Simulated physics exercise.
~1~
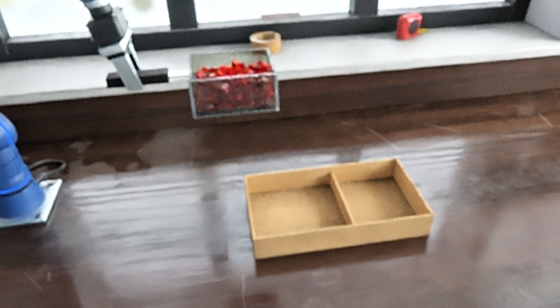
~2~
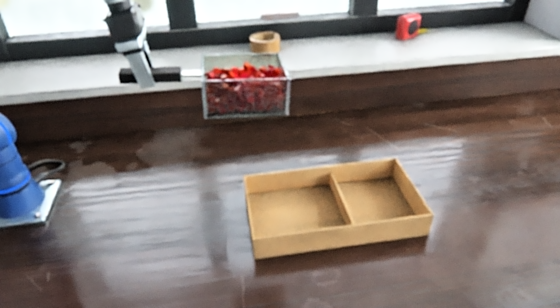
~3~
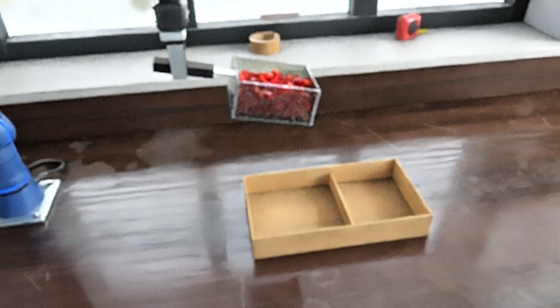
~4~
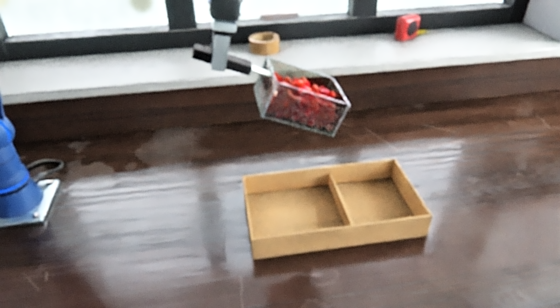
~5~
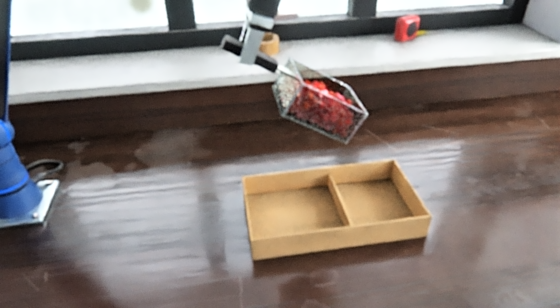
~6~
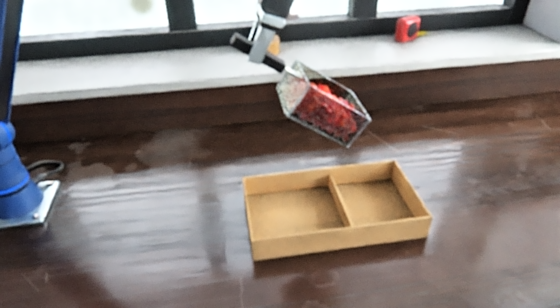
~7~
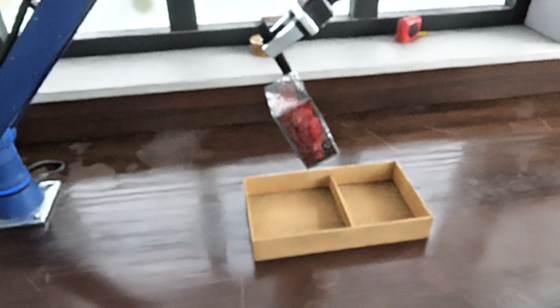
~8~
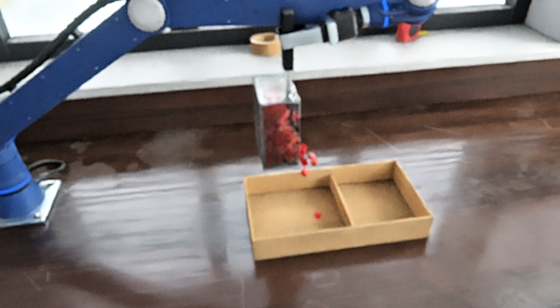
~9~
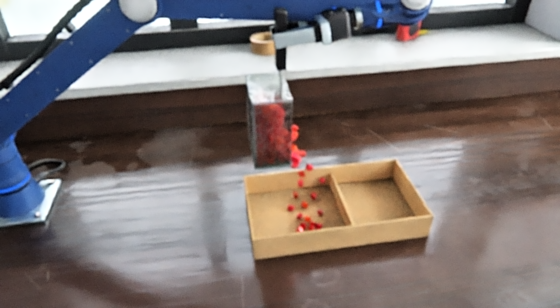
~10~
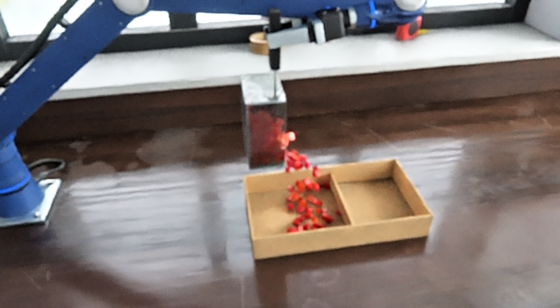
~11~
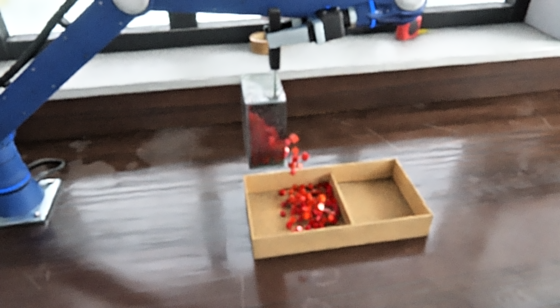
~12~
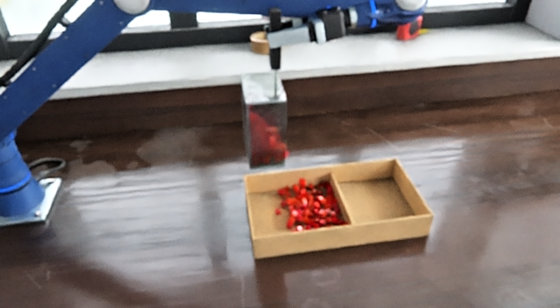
On a dark, glossy table beside a window, a clear box full of small red pieces hangs from a robot gripper behind an open tan tray with two compartments. The blue arm carries the box to the right, tipping it gradually as it nears the tray. It then swings back slightly left and turns the box steeply on its side. Red pieces begin to spill from its lower edge and tumble into the tray's left compartment, forming a loose pile. The stream stops, leaving many pieces still in the tilted box and the right compartment empty.
